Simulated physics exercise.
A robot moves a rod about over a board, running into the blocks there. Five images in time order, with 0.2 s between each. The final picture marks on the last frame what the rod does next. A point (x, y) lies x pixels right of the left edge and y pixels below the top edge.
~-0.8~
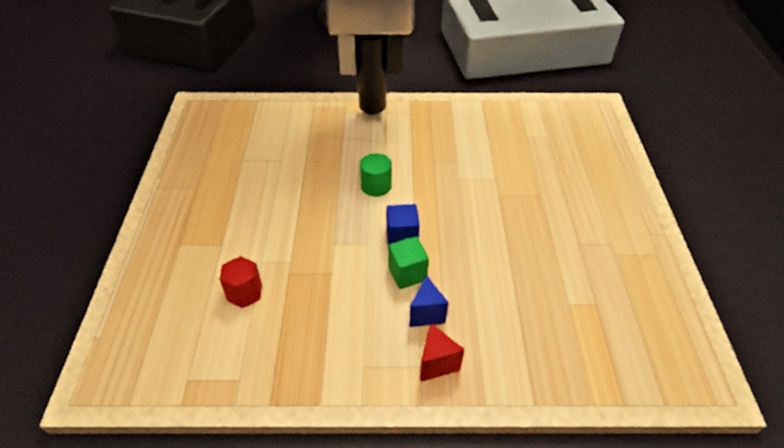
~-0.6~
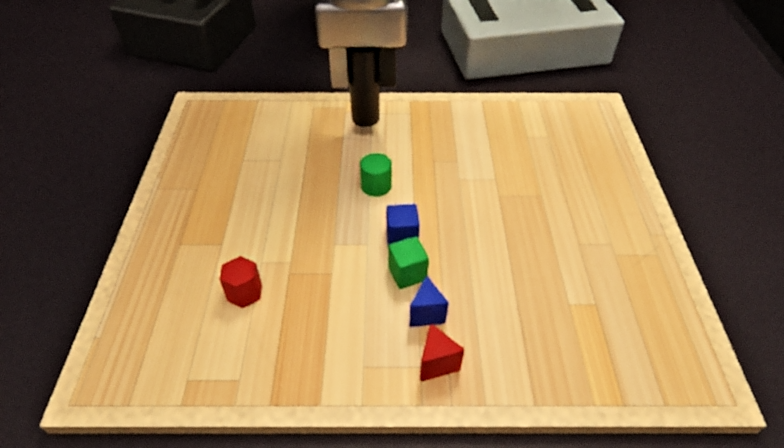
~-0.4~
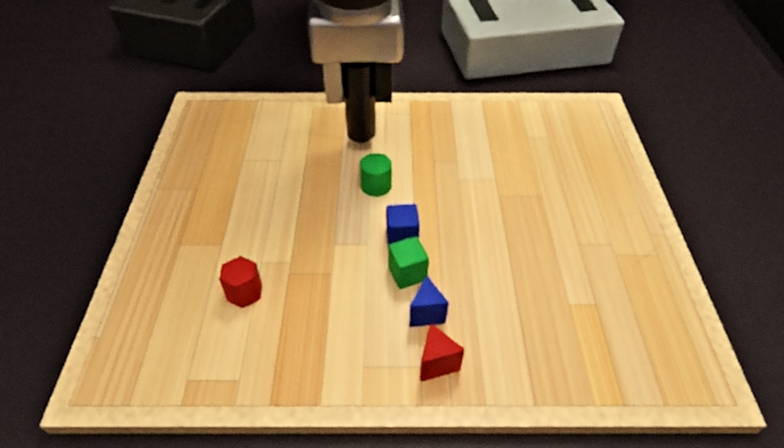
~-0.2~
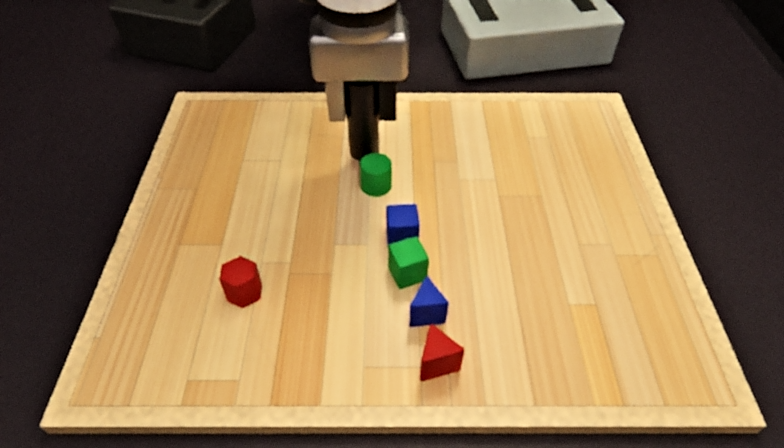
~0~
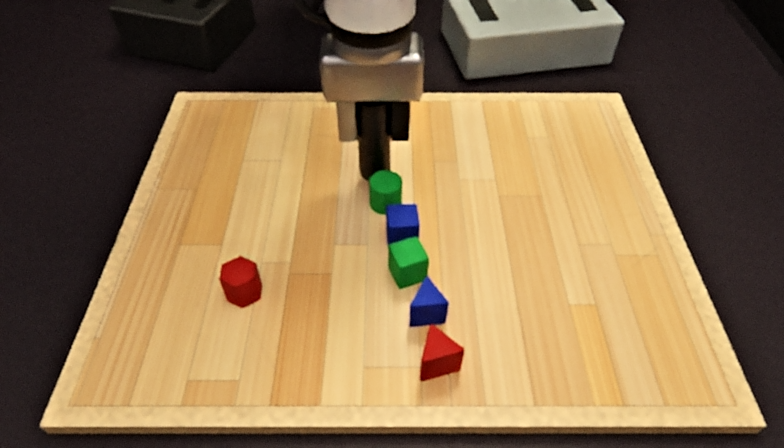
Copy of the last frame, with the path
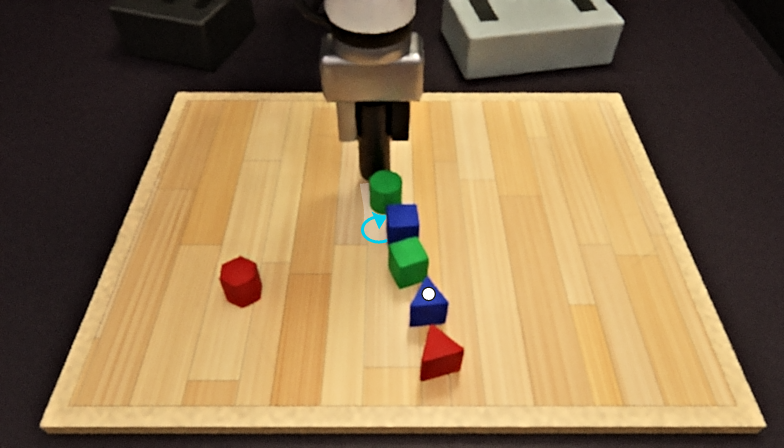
On a wooden board, a robot's rod moves nearer and nudges the green round block toward the blue square piece.
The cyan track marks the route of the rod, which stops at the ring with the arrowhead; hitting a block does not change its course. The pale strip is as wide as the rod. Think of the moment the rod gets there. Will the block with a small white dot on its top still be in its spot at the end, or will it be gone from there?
The block with a small white dot on its top moves.
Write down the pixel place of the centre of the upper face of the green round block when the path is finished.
Close to (402, 227).
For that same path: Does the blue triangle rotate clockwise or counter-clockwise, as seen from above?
Clockwise, looking down.
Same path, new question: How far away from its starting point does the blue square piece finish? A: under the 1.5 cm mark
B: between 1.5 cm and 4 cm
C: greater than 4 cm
It's C.
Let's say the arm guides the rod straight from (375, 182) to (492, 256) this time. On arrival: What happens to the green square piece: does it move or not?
It gets pushed out of place.
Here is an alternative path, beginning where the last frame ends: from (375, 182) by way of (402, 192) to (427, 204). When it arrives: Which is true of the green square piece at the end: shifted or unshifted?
Here the green square piece stays on its spot.
The line goes from (375, 182) over (378, 197) and (381, 213) to (379, 229); the dot is on the blue triangle.
What follows on the original path. Halfway along, rod at (379, 195); green round block at (394, 205); blue square piece at (410, 227), turned 15° anticlockwise; green square piece at (410, 254).
At the end, rod at (379, 219); green round block at (402, 227); blue square piece at (427, 248), turned 15° anticlockwise; green square piece at (426, 277); blue triangle at (432, 306), turned 25° clockwise.
